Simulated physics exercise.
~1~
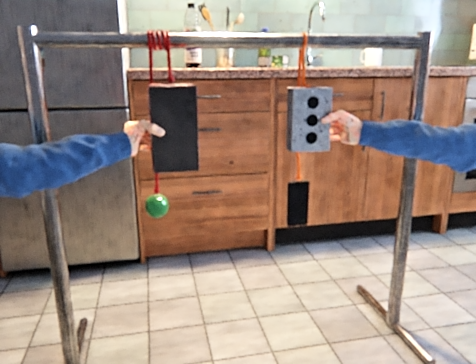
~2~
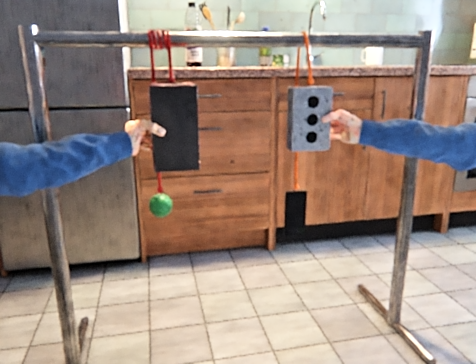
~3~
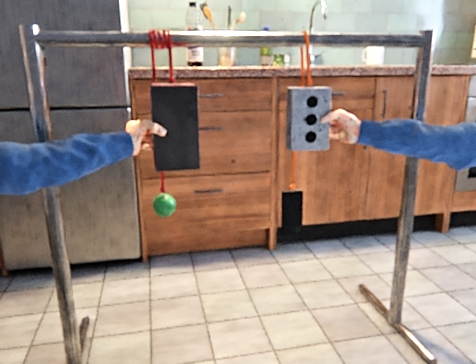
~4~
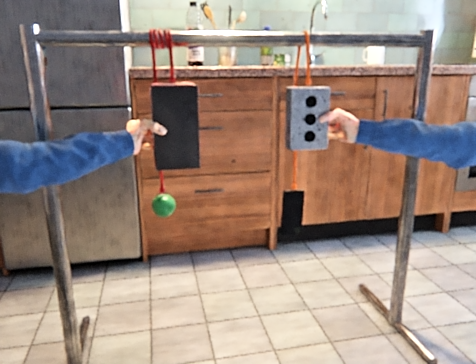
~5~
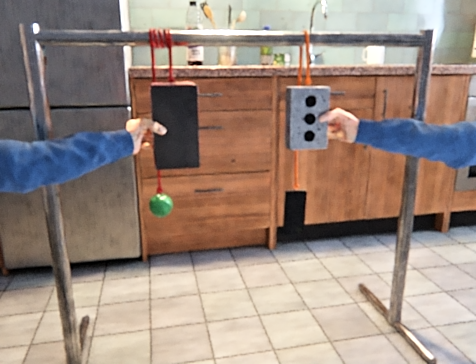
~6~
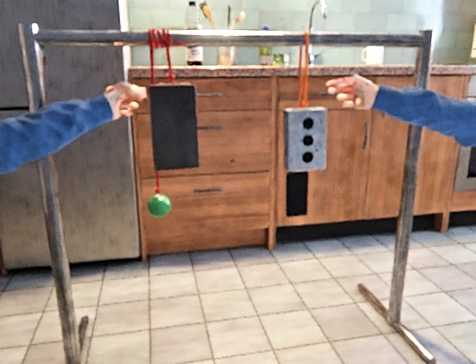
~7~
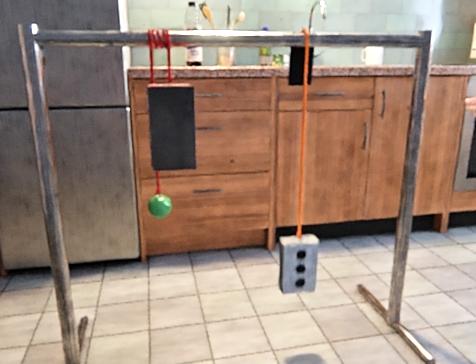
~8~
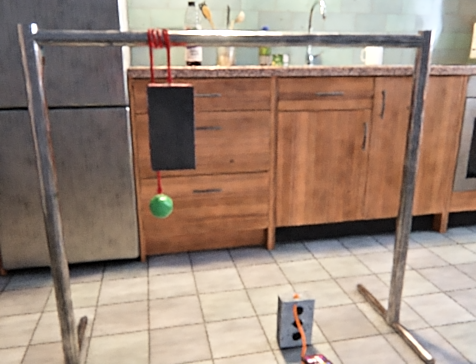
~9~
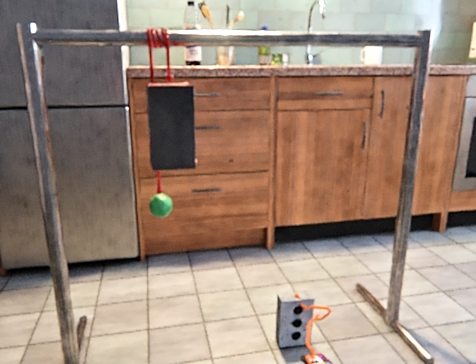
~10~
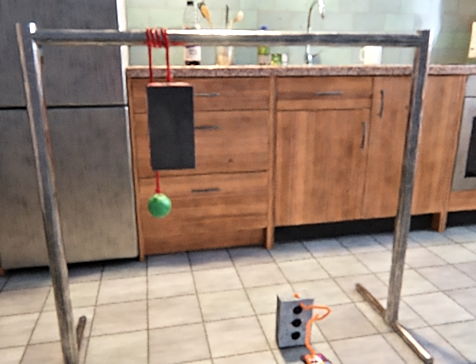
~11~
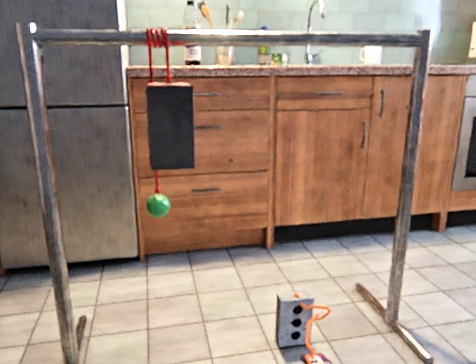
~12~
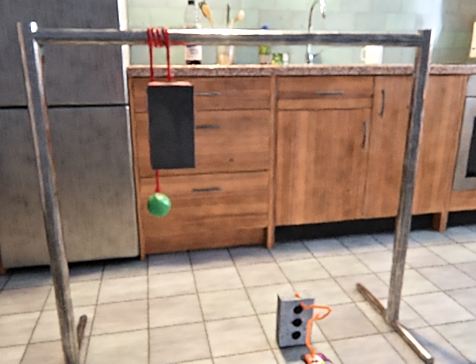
Two hands letting go of a hanging dark case and a grey block, the case staying up while the block drops to the floor.
